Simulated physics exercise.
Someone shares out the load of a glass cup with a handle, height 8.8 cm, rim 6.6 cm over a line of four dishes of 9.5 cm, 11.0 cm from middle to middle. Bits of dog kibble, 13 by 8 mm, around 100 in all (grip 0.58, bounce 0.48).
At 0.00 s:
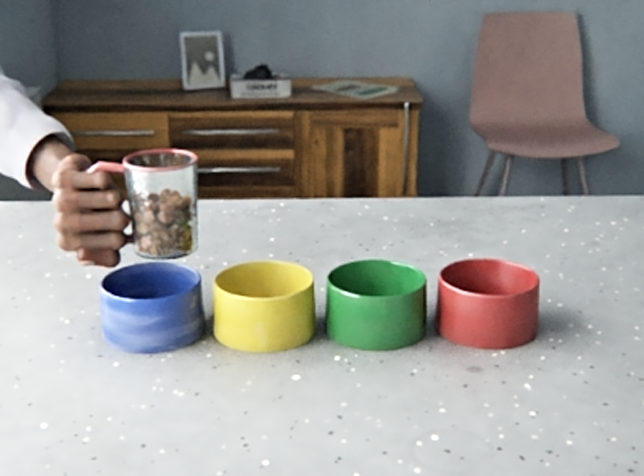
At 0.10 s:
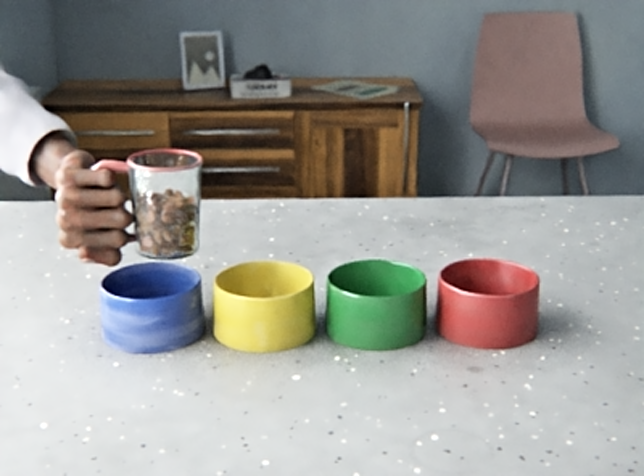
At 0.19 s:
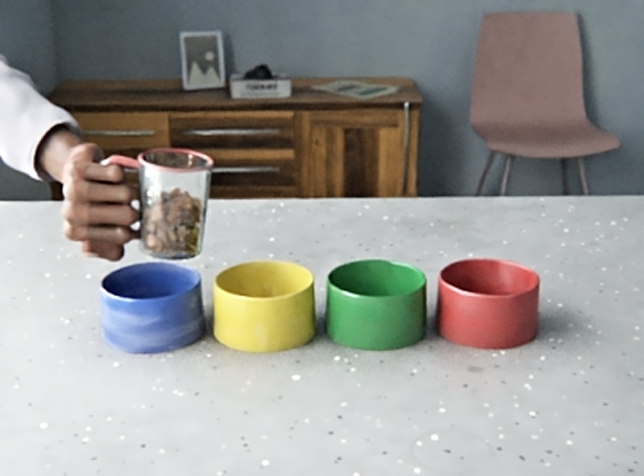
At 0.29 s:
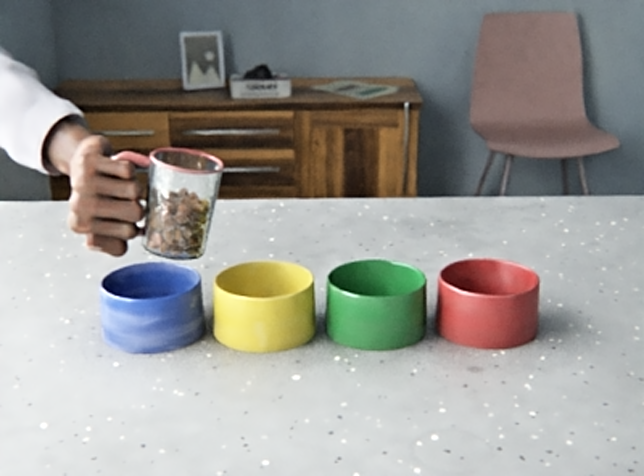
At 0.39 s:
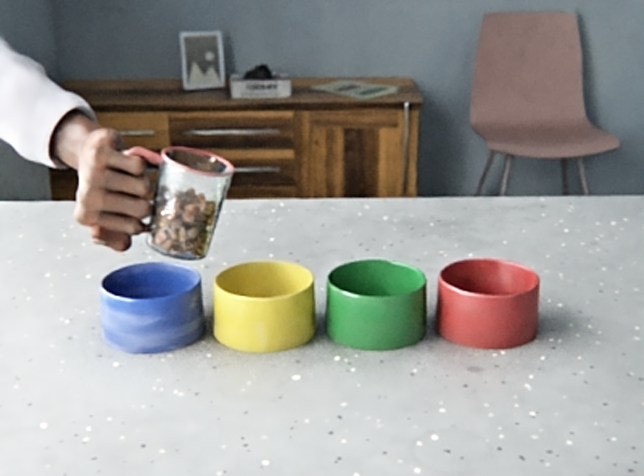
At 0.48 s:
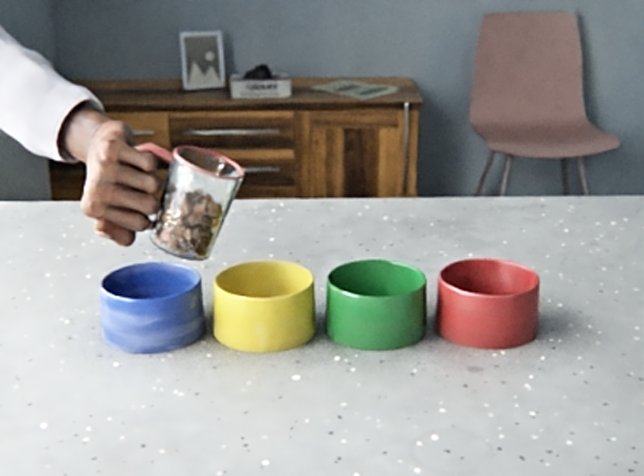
At first, a hand holds a clear, handled cup of small brown pieces nearly upright above a blue dish, at the left of a row with yellow, green and red ones. The hand then moves the cup slightly right while gradually tilting it rightward, the pieces still inside.
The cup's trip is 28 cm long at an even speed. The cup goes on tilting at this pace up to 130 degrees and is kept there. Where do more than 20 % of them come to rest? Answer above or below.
Red dish: Below; blue dish: Below; green dish: Above; yellow dish: Below; on the counter: Below.
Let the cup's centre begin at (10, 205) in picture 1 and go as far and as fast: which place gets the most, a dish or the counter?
The winner: Yellow.
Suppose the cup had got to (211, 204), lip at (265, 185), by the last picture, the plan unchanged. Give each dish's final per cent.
Red 0, blue 0, green 100, yellow 0.
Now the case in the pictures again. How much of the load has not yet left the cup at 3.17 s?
About 0 per cent.
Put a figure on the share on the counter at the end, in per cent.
About 0 per cent.
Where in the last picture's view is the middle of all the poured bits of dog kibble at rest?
Near (389, 311).
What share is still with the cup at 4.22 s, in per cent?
Roughly 0 per cent.
After 2.10 s, tilt 101 degrees; cup holds 95 %, green 5 %.
After 3.17 s, tilt 130 degrees; cup holds 0 %, green 100 %.
After 4.22 s, tilt 130 degrees; cup holds 0 %, green 100 %.
At rest (4.5 s), red 0 %, blue 0 %, green 100 %, yellow 0 %, counter 0 %.
